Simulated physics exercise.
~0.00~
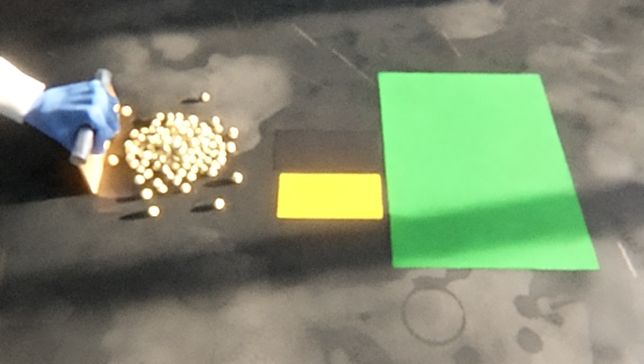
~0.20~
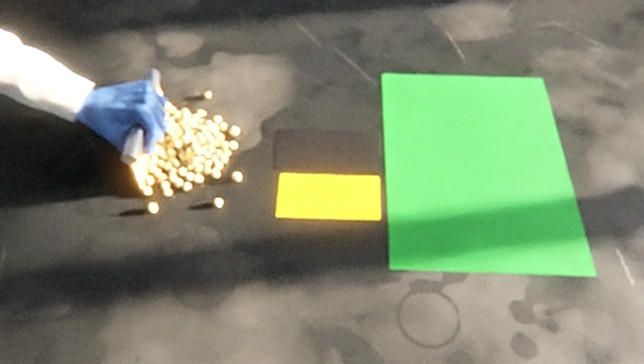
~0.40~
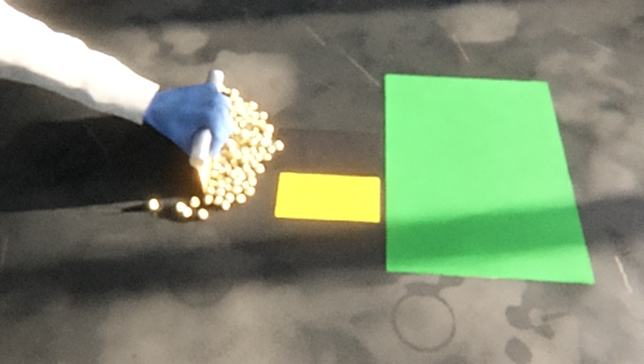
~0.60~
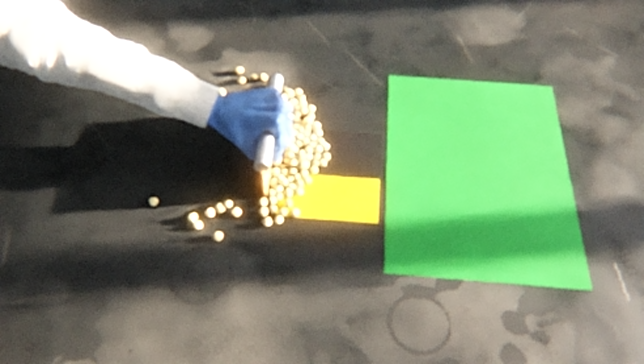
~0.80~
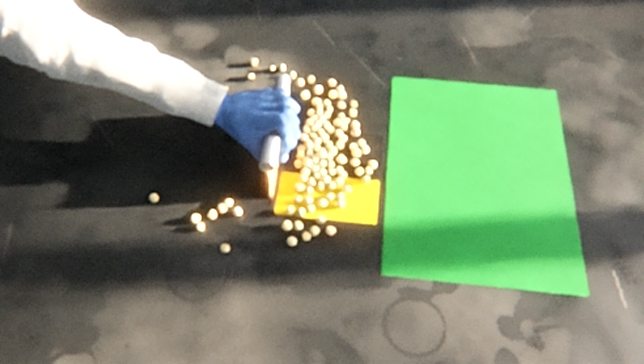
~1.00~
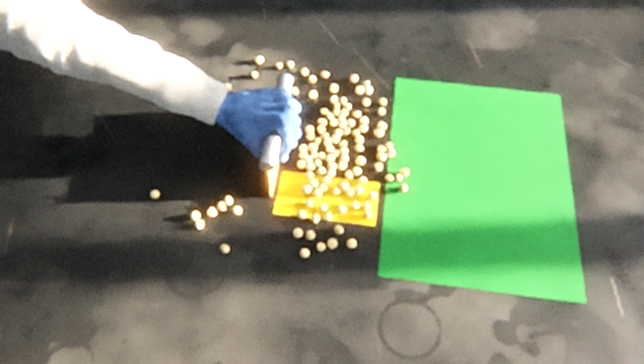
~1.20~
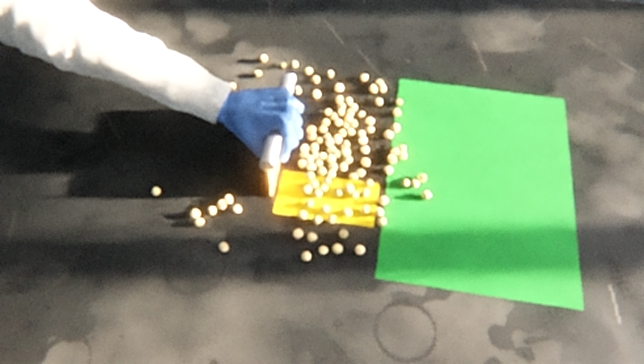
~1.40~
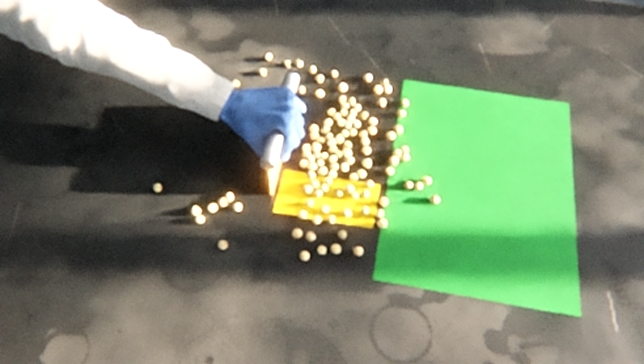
A blue-gloved hand in a white sleeve reaches in from the left with a scraper, beside a heap of small pale nuts on a dark, smudged surface seen from above. To the right lie a yellow sheet with a black one just above it, and a large green sheet beyond. The hand pushes the heap rightwards, leaving a few nuts behind, then stops at the left edge of the smaller sheets. The nuts spread onward over the black and yellow, and several roll onto the green. They settle widely scattered, with many lying off the sheets.
